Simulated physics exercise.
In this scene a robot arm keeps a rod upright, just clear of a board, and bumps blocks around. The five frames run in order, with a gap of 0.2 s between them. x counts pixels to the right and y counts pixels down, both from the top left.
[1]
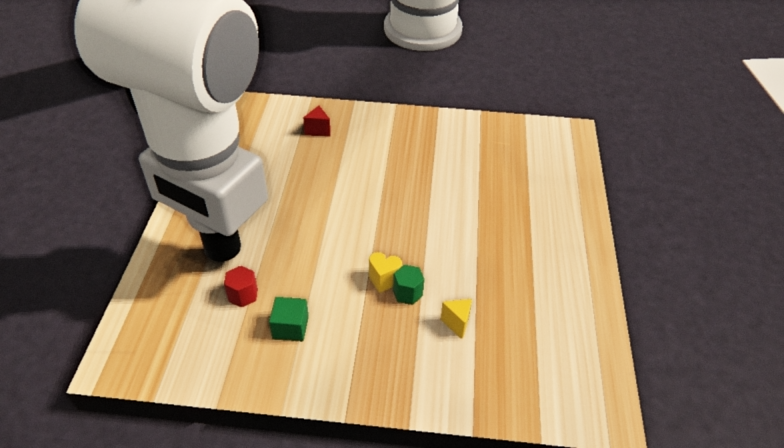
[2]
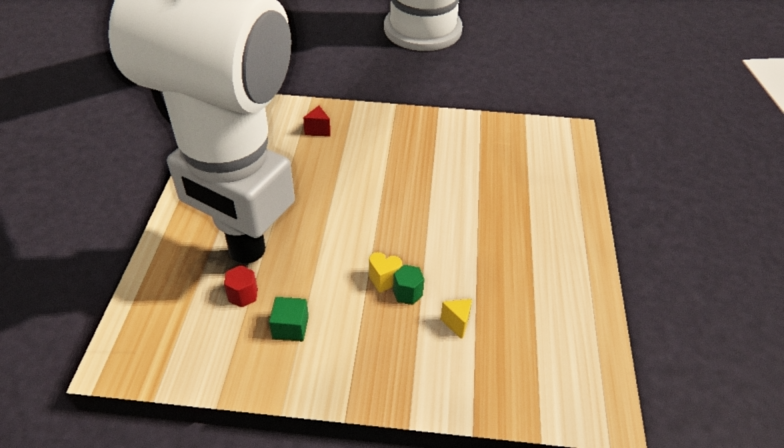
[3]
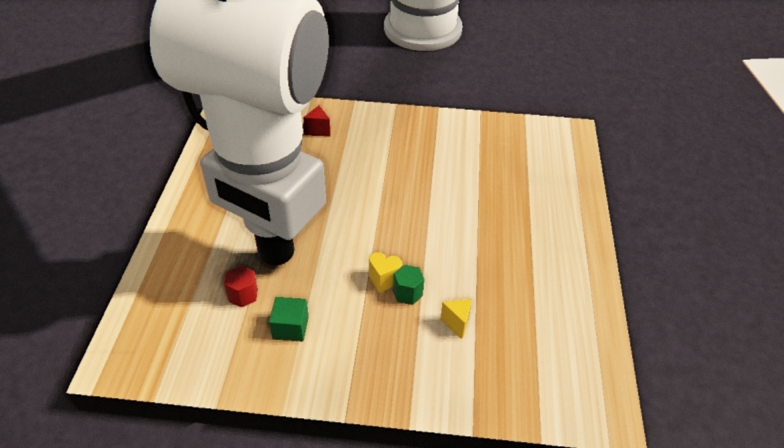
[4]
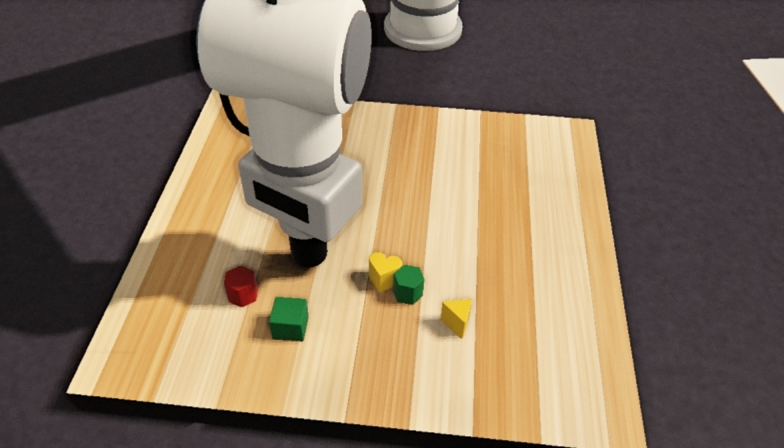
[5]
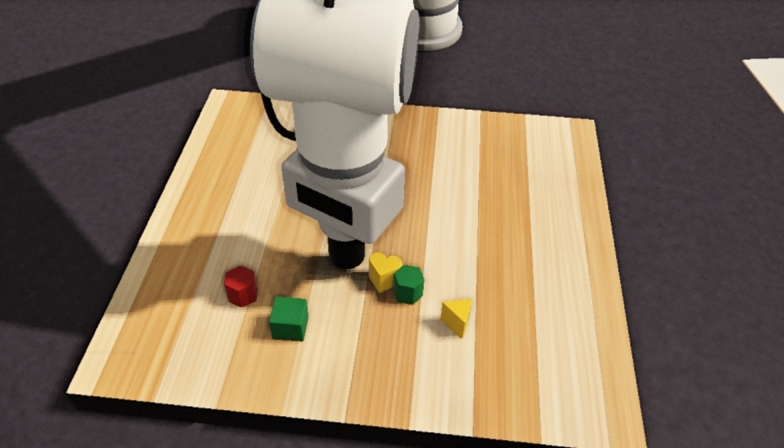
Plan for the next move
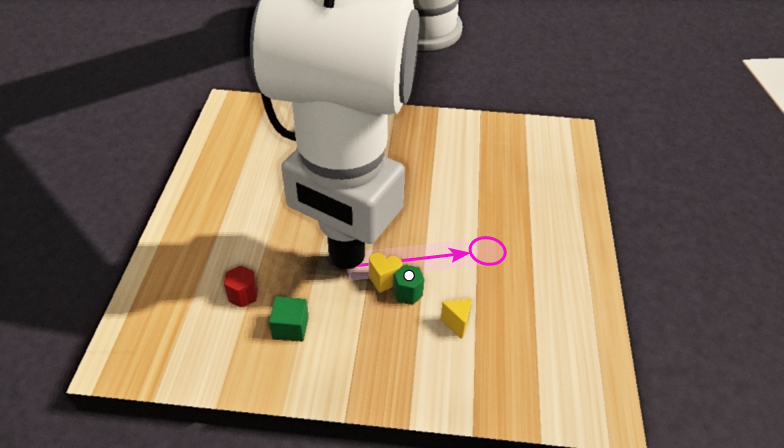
We see a white robotic arm with a black tip above a striped wooden board scattered with small red, green and yellow blocks. The arm moves steadily right, passing behind the red and green blocks toward the yellow heart, while the blocks stay still.
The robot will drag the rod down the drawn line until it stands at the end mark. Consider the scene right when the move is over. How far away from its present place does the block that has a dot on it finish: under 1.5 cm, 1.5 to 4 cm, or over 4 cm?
It ends 1.5 to 4 cm away.
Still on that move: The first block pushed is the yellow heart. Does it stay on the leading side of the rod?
I'd say the yellow heart has slipped off and sits beside or behind the rod.
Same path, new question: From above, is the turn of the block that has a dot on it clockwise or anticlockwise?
The answer is clockwise.
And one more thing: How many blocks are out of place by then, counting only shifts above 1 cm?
By the end of the path, two blocks have moved more than about a centimetre.
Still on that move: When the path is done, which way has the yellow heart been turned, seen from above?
I'd predict that, seen from above, the yellow heart rotates clockwise.
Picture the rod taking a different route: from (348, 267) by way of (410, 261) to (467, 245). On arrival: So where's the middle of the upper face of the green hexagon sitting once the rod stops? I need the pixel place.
Its top centre is at about (429, 288).
The line goes straight from (348, 267) to (488, 251); the dot is on the green hexagon.
The first path, step by step. One third of the way, rod at (395, 252); yellow heart at (419, 264), turned 35° clockwise; green hexagon at (425, 286), turned 55° clockwise.
Two thirds of the way, rod at (443, 246); yellow heart at (438, 263), turned 105° clockwise; green hexagon at (427, 287), turned 60° clockwise.
At the end, rod at (489, 241); green square block unmoved; yellow heart at (438, 263), turned 105° clockwise; green hexagon at (427, 287), turned 60° clockwise.
